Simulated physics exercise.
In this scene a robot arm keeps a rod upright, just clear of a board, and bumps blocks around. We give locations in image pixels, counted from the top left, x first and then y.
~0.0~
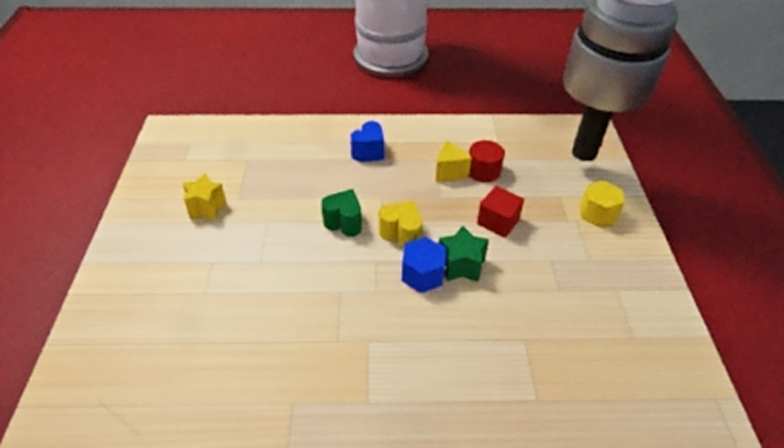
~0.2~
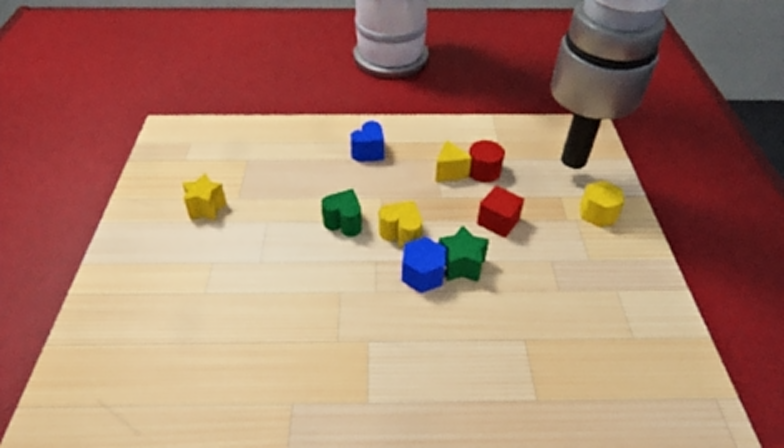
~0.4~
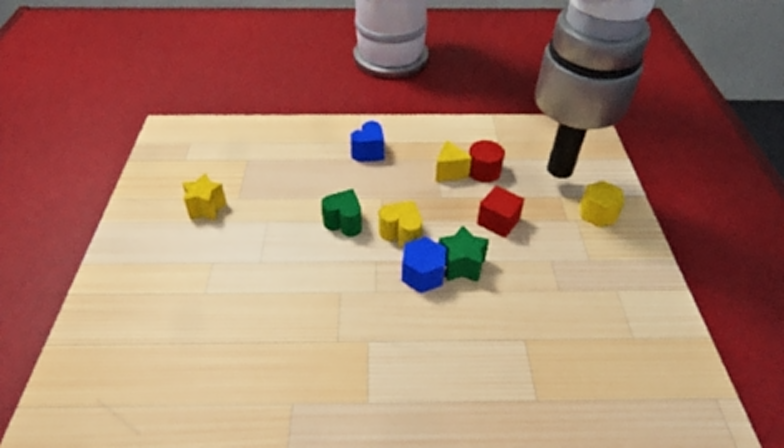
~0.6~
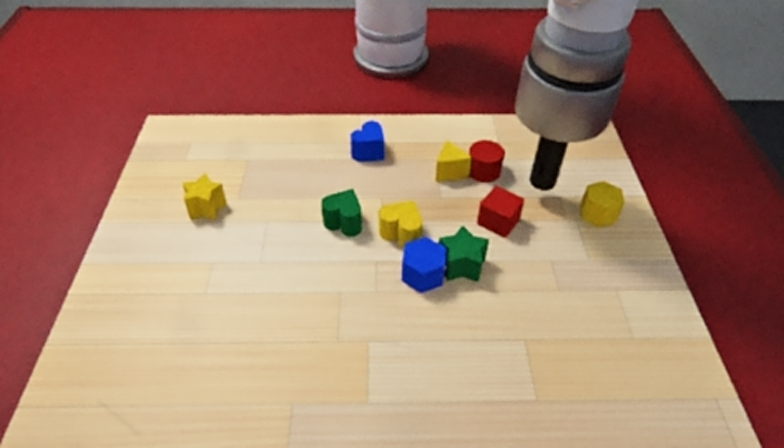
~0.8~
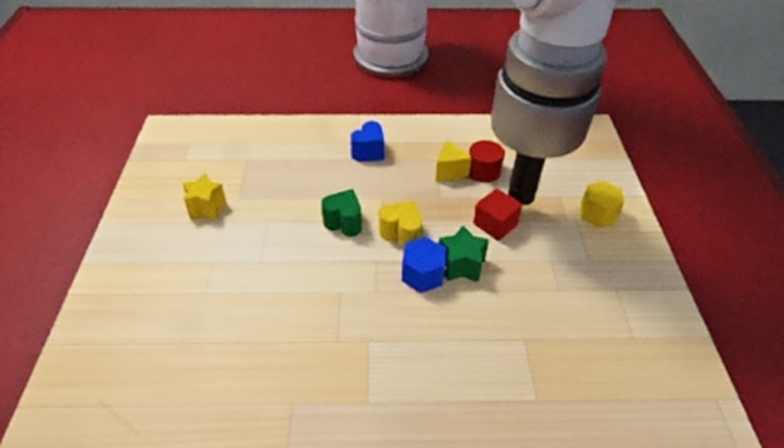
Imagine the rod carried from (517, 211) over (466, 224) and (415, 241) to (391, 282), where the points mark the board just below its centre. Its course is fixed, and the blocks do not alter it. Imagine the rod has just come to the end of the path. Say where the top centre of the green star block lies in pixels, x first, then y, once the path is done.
When the path ends, it will be at (473, 276).
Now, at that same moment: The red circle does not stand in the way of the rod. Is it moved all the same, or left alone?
It is not moved.
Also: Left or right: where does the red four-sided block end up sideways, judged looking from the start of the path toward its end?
Left.
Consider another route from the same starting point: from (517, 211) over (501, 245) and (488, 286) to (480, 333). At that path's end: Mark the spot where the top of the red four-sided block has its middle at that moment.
It should be at about (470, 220).
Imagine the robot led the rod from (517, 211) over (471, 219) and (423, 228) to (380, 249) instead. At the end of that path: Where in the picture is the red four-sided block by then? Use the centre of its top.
Pixel (435, 231).
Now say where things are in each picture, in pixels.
Lower end of the rod (584, 155), tops of blocks, yellow heart (403, 214), blue hexagon (424, 254), green star block (465, 244), red circle (487, 150), red four-sided block (503, 201), in the first picture.
Rod (573, 162), blocks as before, in the second picture.
Rod (560, 171), blocks as before, in the third picture.
Rod (542, 183), blocks as before, in the fourth picture.
Rod (521, 197), yellow heart (403, 214), blue hexagon (424, 254), green star block (465, 244), red circle (487, 150), red four-sided block (499, 204), in the fifth picture.
The first path, step by step. One third of the way, rod (468, 210); blue hexagon (414, 266), turned 20° clockwise; green star block (459, 254), turned 30° anticlockwise; red four-sided block (455, 224), turned 25° anticlockwise.
Two thirds of the way, rod (416, 227); yellow heart (384, 219), turned 30° clockwise; blue hexagon (409, 276), turned 50° clockwise; green star block (458, 269), turned 65° anticlockwise; red four-sided block (430, 244), turned 65° anticlockwise.
At the end, rod (392, 268); yellow heart (372, 223), turned 45° clockwise; blue hexagon (409, 294), turned 90° clockwise; green star block (473, 276), turned 85° anticlockwise; red circle not moved; red four-sided block (428, 264), turned 120° anticlockwise.
